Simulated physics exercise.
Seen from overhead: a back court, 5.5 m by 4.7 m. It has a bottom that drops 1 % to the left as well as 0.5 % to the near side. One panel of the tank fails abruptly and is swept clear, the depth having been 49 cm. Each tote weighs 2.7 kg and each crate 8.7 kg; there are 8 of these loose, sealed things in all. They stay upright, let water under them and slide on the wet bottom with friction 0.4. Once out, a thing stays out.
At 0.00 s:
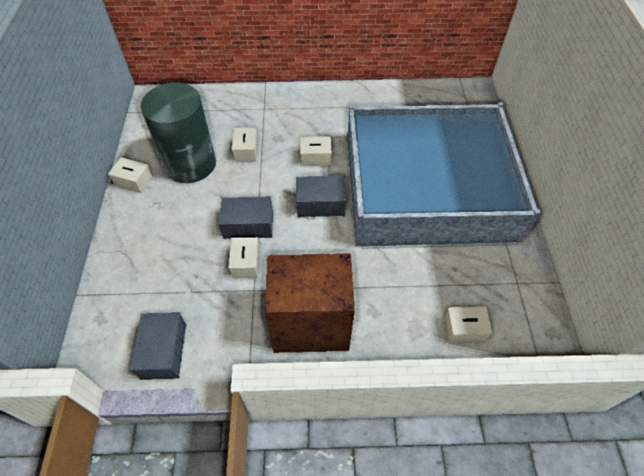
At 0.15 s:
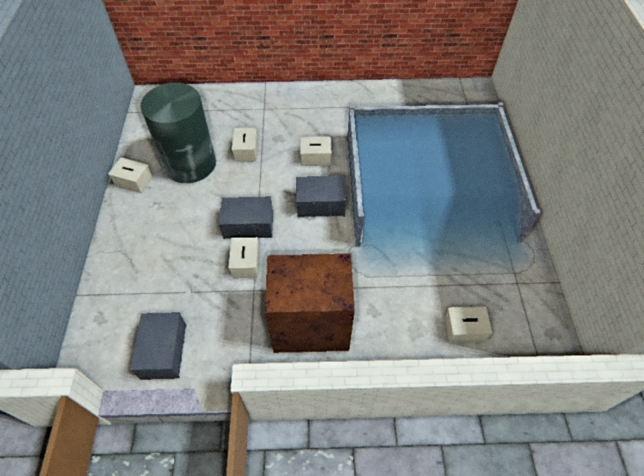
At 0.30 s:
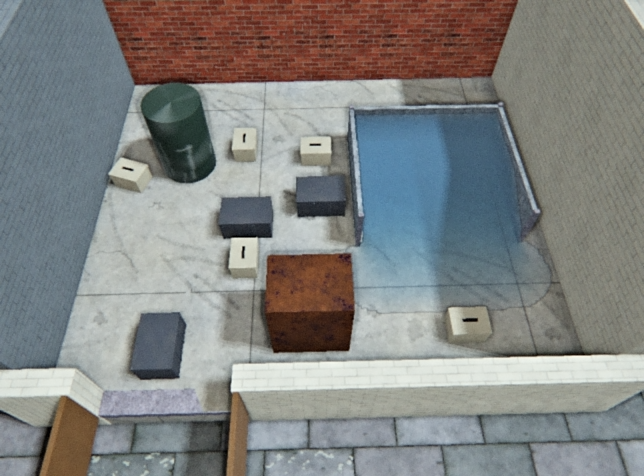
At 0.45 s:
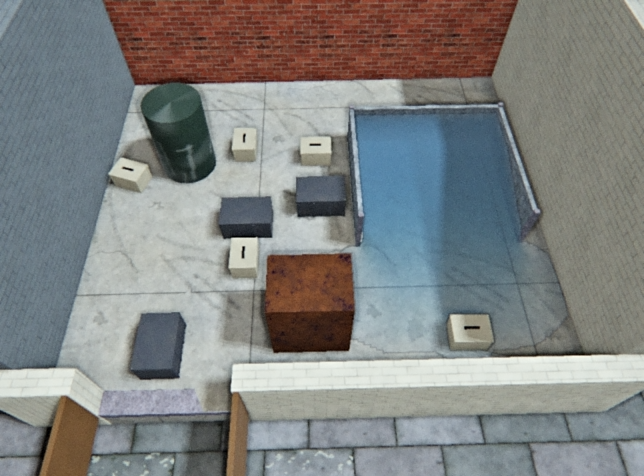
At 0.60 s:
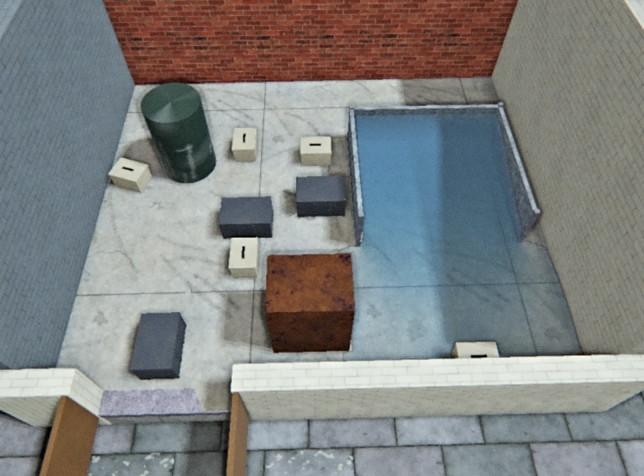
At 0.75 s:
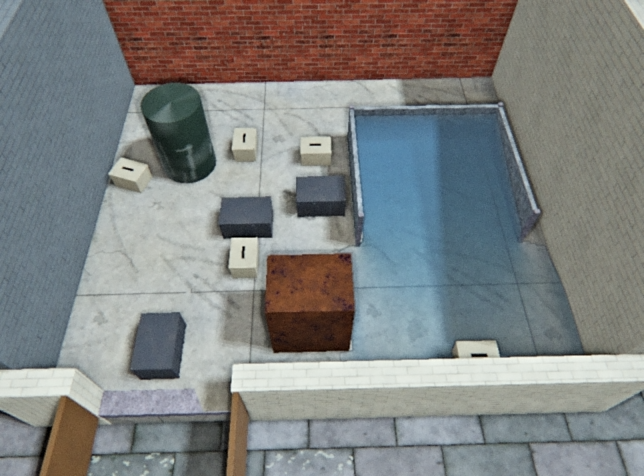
A large tank of water lost its near side, and the water spread across the paved court toward the front wall, pushing a small cream box up against it while everything else stayed put.
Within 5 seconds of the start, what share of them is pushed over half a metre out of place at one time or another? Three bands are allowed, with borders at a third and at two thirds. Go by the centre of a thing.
Centre band.
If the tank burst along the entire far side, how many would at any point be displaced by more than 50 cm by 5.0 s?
In that case the number is 2.
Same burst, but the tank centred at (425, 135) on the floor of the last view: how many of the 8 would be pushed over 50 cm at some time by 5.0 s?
Then 7 of them would.
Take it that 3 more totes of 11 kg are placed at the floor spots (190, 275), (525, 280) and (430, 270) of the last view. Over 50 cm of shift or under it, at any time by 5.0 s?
In order: Within it, beyond it, beyond it.
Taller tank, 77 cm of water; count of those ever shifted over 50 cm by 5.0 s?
You'd get 6 in that case.
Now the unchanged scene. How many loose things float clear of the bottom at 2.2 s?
My tally comes to 1.
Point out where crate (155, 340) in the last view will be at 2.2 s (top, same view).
Position: Approx. (110, 338).
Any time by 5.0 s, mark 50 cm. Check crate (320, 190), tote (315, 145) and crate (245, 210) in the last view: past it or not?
The first is inside the limit, the second inside the limit, and the third beyond the limit.
After 1.1 s 0 of 8 are over 50 cm from their spots; 1 afloat.
After 2.2 s 0 of 8 are over 50 cm from their spots; 1 afloat.
After 3.5 s 2 of 8 are over 50 cm from their spots; 3 afloat.
After 5.0 s 4 of 8 are over 50 cm from their spots, and 4 have been at some point; 3 afloat.
